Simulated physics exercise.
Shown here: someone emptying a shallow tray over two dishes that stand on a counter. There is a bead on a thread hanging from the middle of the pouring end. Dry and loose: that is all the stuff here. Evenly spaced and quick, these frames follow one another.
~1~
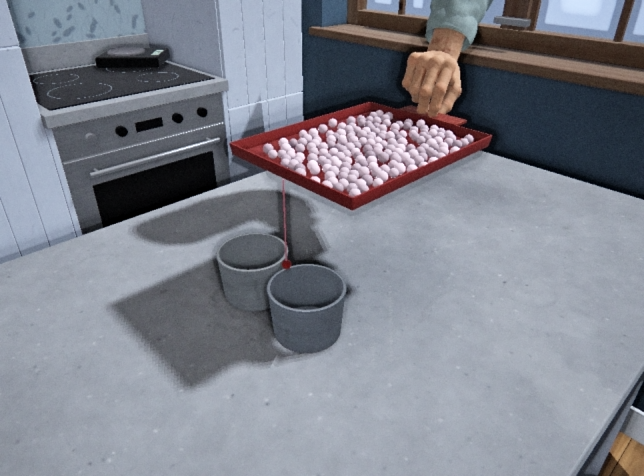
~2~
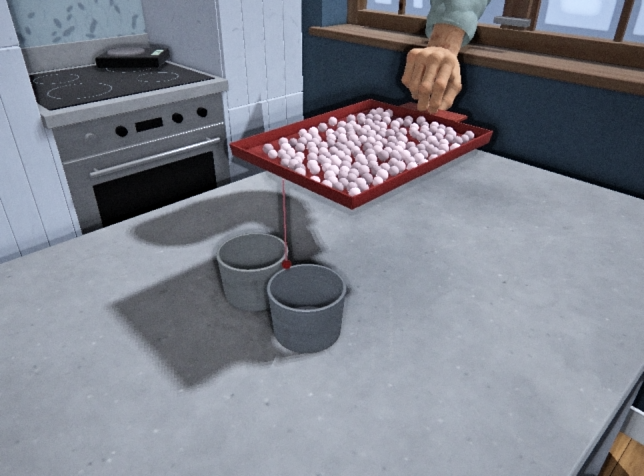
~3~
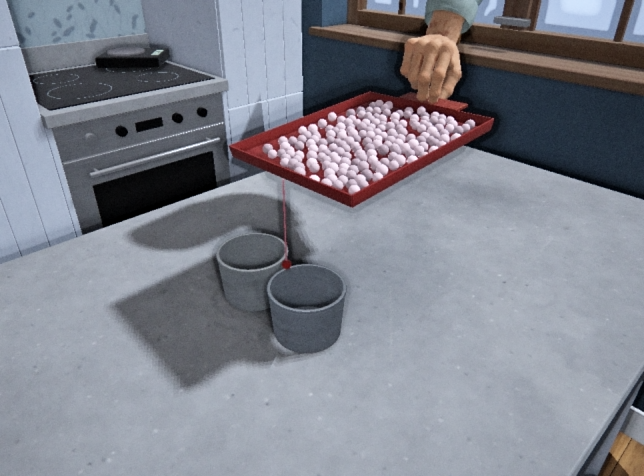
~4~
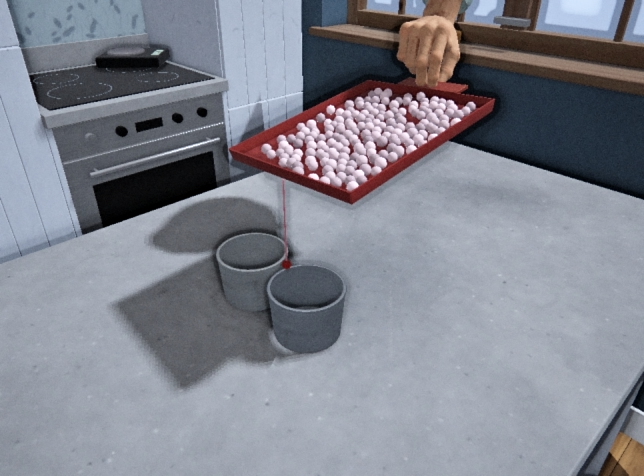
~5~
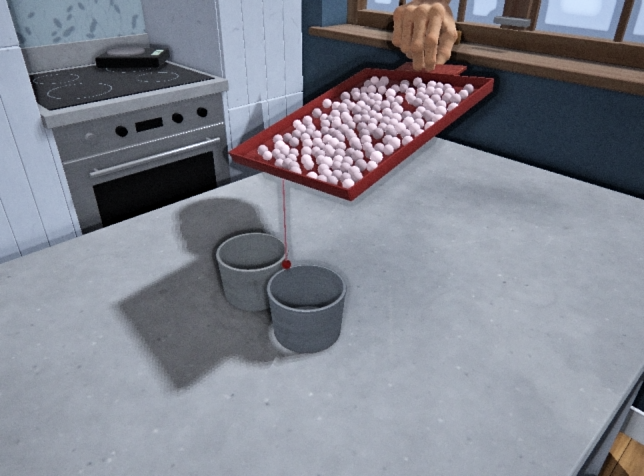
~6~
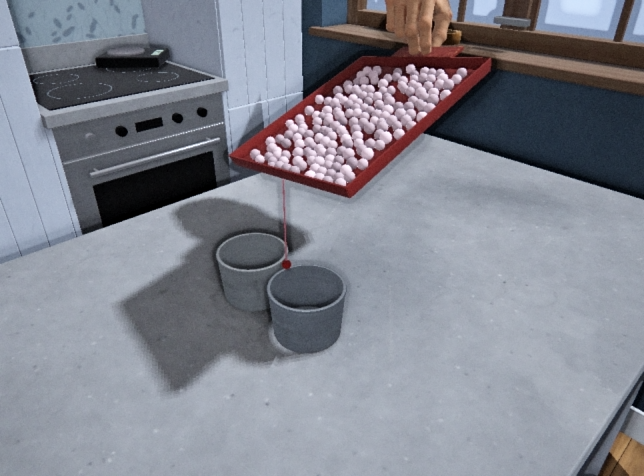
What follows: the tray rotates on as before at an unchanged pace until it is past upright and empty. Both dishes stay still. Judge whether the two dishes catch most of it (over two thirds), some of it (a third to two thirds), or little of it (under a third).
They catch some of it.
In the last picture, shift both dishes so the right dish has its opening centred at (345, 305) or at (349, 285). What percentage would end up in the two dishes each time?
Close to 0 in a hundred, then close to 0 in a hundred.
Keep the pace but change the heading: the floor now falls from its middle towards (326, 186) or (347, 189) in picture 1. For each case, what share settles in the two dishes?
Lab note: Try one about 10 %, try two 10 %.
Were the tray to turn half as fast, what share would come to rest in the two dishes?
Roughly 50 %.
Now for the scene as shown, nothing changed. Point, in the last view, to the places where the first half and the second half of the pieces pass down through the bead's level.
Initially about (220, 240); subsequently about (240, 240).
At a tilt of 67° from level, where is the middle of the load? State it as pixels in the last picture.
Look around (268, 134) in the last picture.
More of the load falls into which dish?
The left side.
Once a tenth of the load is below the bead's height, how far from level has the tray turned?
That happens at around 70°.
Just after the last frame, tray tipped steeply; the larger part on the tray; just a few in the left dish; just a few outside both; about a tenth in the air.
A moment on, tray tipped past a quarter turn; about a tenth on the tray; roughly a third in the left dish; roughly half outside both; about a tenth in the air.
Further on, tray tipped past a quarter turn; roughly half in the left dish; roughly half outside both.
When it is over, tray tipped past a quarter turn; not one in the right dish; roughly half in the left dish; roughly half outside both.
